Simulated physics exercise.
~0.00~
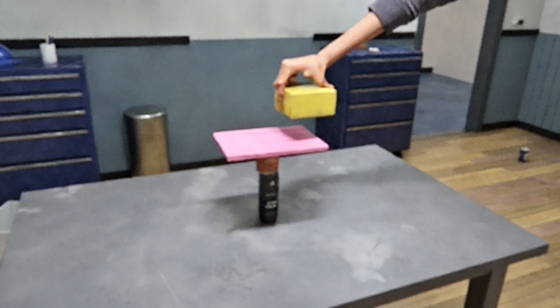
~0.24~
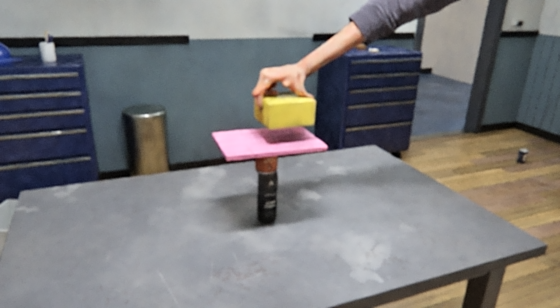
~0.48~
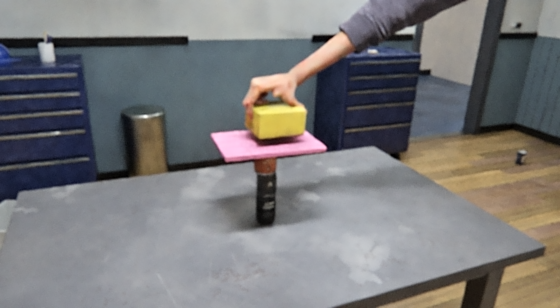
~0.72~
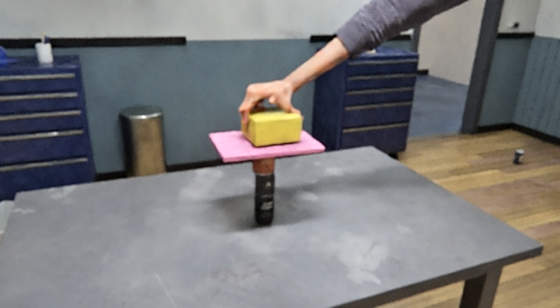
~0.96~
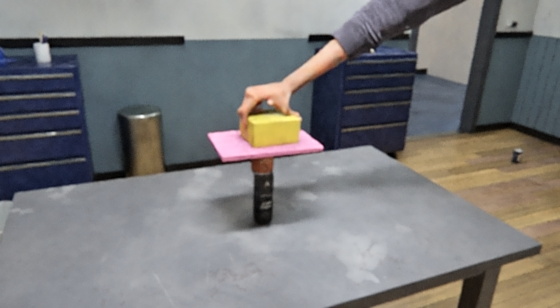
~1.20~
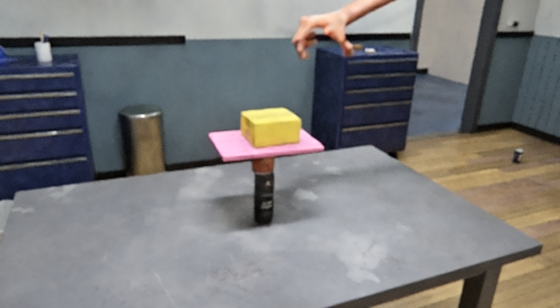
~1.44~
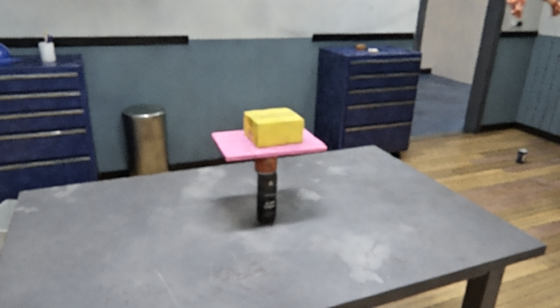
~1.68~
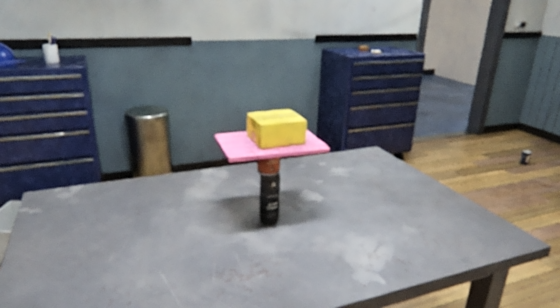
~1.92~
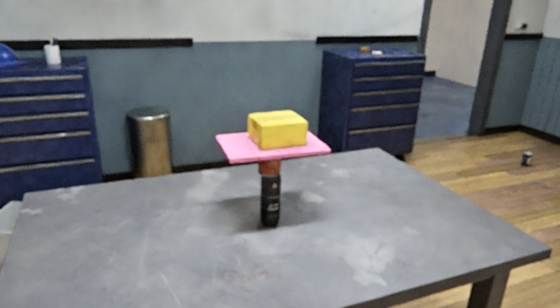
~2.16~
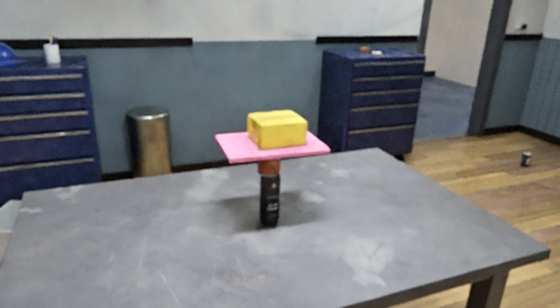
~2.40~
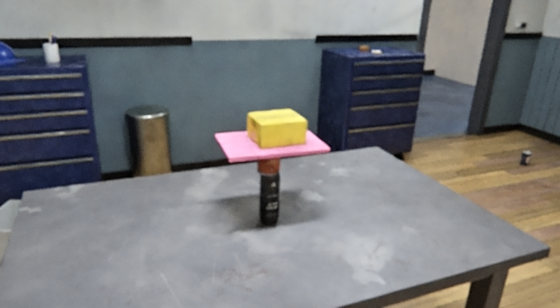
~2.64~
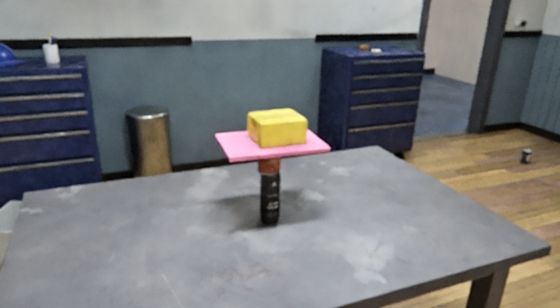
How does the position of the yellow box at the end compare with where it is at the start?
At the start the yellow box is held in the air above the pink board, toward its right side. By the end it is lower and a little further left, resting on top of the board.
